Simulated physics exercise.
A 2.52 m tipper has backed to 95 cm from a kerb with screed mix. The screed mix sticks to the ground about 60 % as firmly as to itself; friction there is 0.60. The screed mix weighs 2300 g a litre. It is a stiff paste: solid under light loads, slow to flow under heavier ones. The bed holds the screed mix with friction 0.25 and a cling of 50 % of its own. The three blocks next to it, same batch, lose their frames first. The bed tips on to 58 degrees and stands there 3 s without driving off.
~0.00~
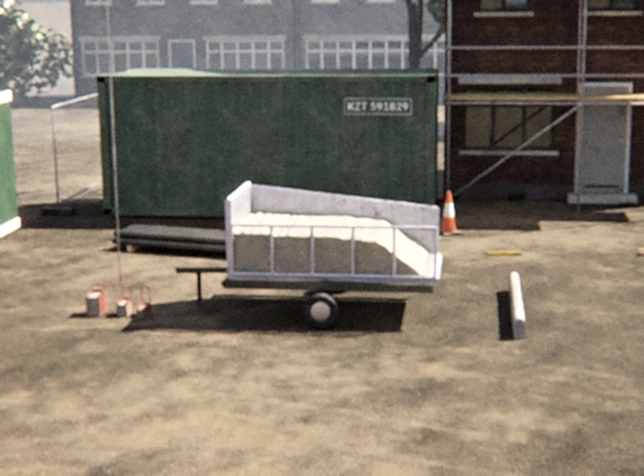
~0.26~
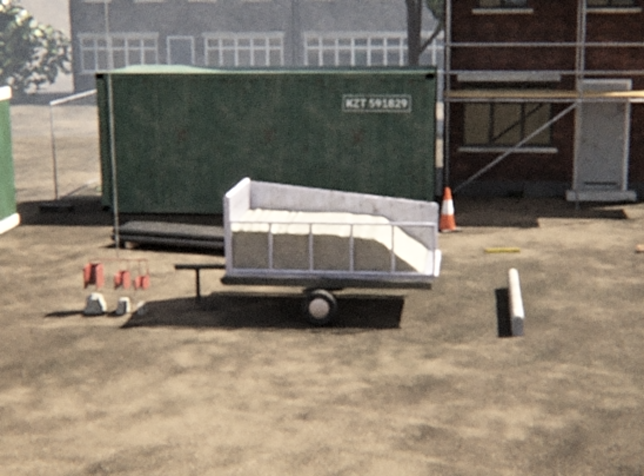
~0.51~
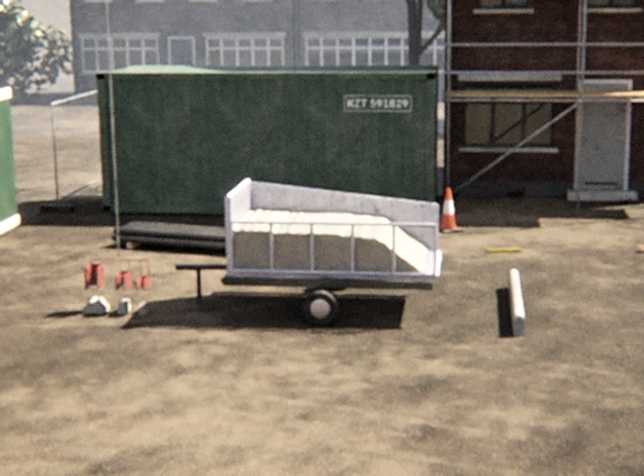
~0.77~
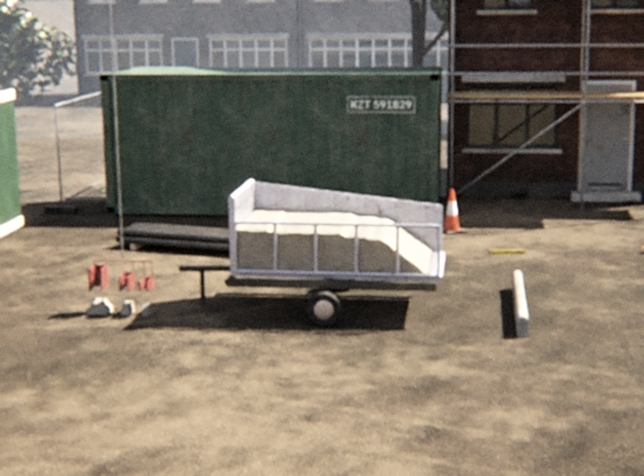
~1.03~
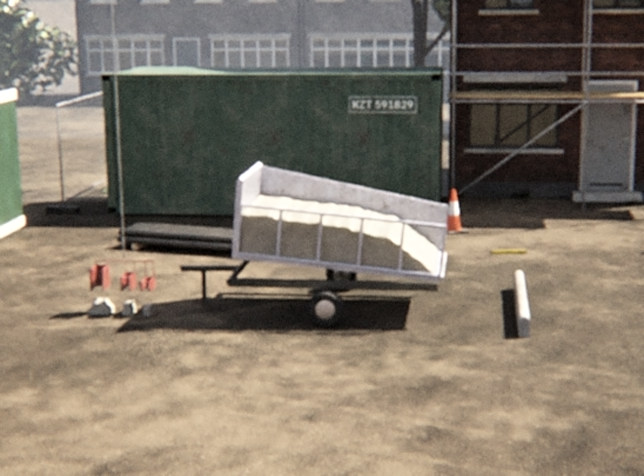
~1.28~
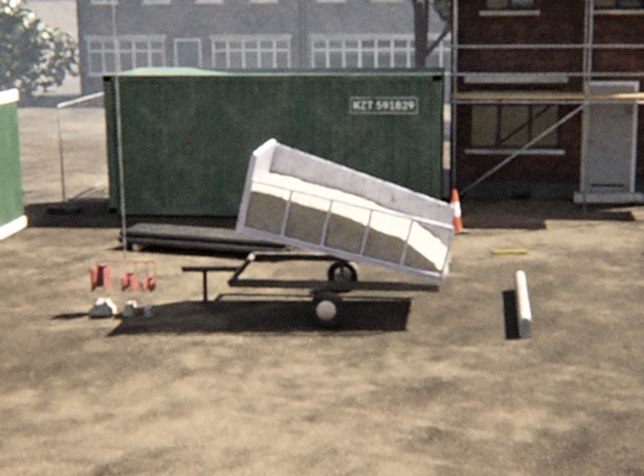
Small red casings at the left lift off pale blocks on the dirt, and the taller blocks sag a little lower. Then the grey bed of a parked trailer, loaded with a pale mix, tilts up at its left end in front of a green container, its right end staying low.
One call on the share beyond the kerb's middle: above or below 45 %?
Expect above 45 %.
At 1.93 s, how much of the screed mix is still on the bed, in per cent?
Near 80 %.
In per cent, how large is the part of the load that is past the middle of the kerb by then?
About 50 %.
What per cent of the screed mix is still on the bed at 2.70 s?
Near 18 %.
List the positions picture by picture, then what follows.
In the first frame, top of the high end at (231, 202), tilt 0 degrees; foremost bit of the screed mix at (421, 272); block heights 26 cm, 17 cm, 11 cm (left to right).
In the second frame, top of the high end at (230, 199), tilt 0 degrees; foremost bit of the screed mix at (419, 269); block heights 20 cm, 15 cm, 11 cm (left to right).
In the third frame, top of the high end at (231, 199), tilt 0 degrees; foremost bit of the screed mix at (420, 270); block heights 17 cm, 14 cm, 11 cm (left to right).
In the fourth frame, top of the high end at (235, 199), tilt 0 degrees; foremost bit of the screed mix at (425, 271); block heights 17 cm, 14 cm, 11 cm (left to right).
In the fifth frame, top of the high end at (243, 182), tilt 5 degrees; foremost bit of the screed mix at (432, 270); block heights 17 cm, 14 cm, 11 cm (left to right).
In the sixth frame, top of the high end at (257, 158), tilt 13 degrees; foremost bit of the screed mix at (444, 272); block heights 17 cm, 14 cm, 11 cm (left to right).
After 1.93 s, the tilt is 32 degrees, 82 % is on the bed and 0 % past the kerb's middle.
After 2.70 s, the tilt is 55 degrees, 18 % is on the bed and 20 % past the kerb's middle.
After 3.47 s, the tilt is 58 degrees, none is on the bed and 50 % past the kerb's middle.
After 4.23 s, the tilt is 58 degrees, none is on the bed and 50 % past the kerb's middle.
After 5.93 s, the tilt is 58 degrees, none is on the bed and 50 % past the kerb's middle.
